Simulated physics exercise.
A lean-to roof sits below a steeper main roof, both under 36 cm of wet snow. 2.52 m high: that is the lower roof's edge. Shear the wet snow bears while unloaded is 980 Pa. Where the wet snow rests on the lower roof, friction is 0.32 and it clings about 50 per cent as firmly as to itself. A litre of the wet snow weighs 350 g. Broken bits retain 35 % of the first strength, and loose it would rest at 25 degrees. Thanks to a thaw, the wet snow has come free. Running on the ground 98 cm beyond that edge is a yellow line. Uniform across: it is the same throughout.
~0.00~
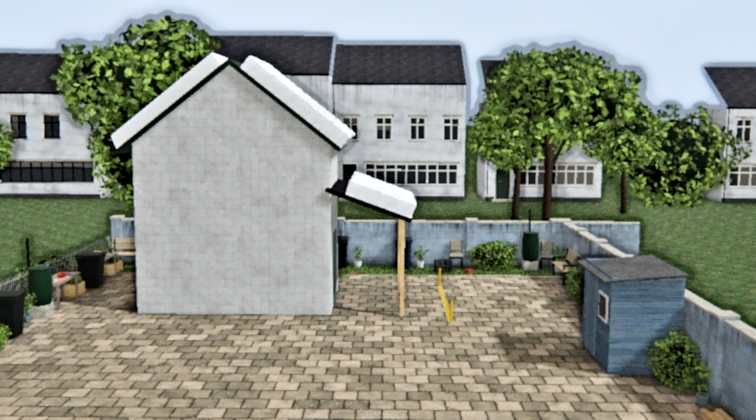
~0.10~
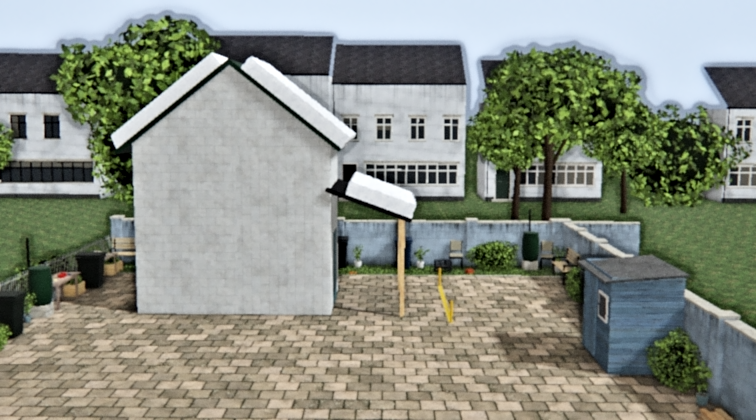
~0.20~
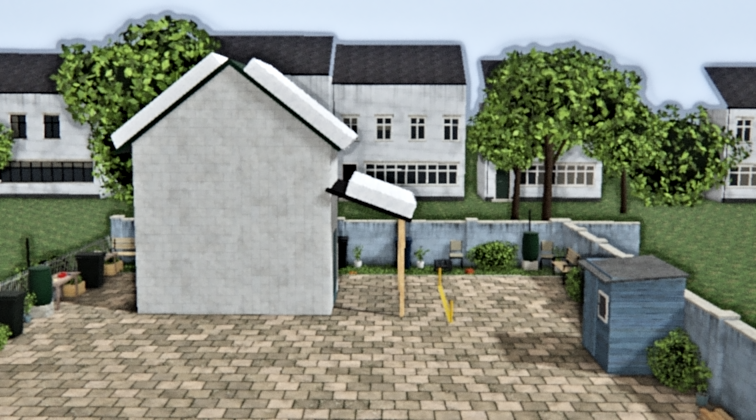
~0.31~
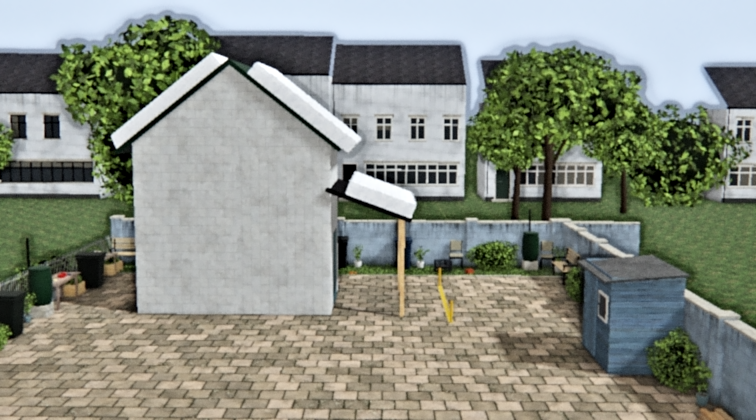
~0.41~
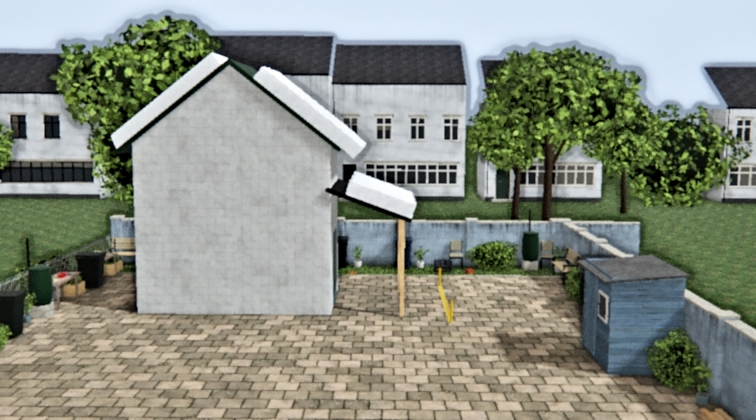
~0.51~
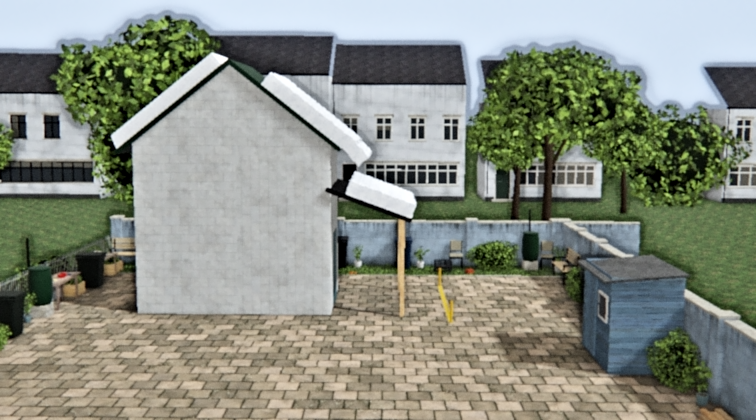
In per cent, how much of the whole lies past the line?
75 per cent.
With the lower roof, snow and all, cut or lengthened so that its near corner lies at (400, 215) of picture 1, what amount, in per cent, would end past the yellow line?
Estimate: Around 70 per cent.
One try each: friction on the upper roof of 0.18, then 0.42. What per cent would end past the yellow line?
I'd expect around 70 percent, then around 60 percent.
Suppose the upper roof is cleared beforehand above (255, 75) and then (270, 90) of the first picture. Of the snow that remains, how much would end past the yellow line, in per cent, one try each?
First try roughly 70 %, second roughly 65 %.
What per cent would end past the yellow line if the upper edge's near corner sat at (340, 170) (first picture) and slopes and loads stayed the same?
It would then be around 70 percent.
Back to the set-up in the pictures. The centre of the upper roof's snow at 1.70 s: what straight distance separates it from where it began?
I'd reckon close to 5.2 m.
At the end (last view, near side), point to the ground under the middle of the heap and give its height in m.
Near (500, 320), some 0.5 m high.
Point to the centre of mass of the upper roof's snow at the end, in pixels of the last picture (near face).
(514, 307), roughly.
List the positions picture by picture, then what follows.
In the first frame, foremost bit of the wet snow at (342, 131).
In the second frame, foremost bit of the wet snow at (343, 147), its middle shifted 2.5 cm.
In the third frame, foremost bit of the wet snow at (345, 134), its middle shifted 10 cm, 3 % of it past the upper edge, in one piece.
In the fourth frame, foremost bit of the wet snow at (349, 136), its middle shifted 23 cm, 8 % of it past the upper edge, in one piece.
In the fifth frame, foremost bit of the wet snow at (354, 151), its middle shifted 41 cm, 14 % of it past the upper edge, in one piece.
In the sixth frame, foremost bit of the wet snow at (361, 150), its middle shifted 64 cm, 21 % of it past the upper edge, cracking.
After 1.06 s, none is below the lower edge and 0 % is past the line.
After 1.70 s, 56 % is below the lower edge and 51 % is past the line.
After 2.35 s, 82 % is below the lower edge and 77 % is past the line.
After 3.00 s, 83 % is below the lower edge and 75 % is past the line.
After 3.70 s, 83 % is below the lower edge and 75 % is past the line.
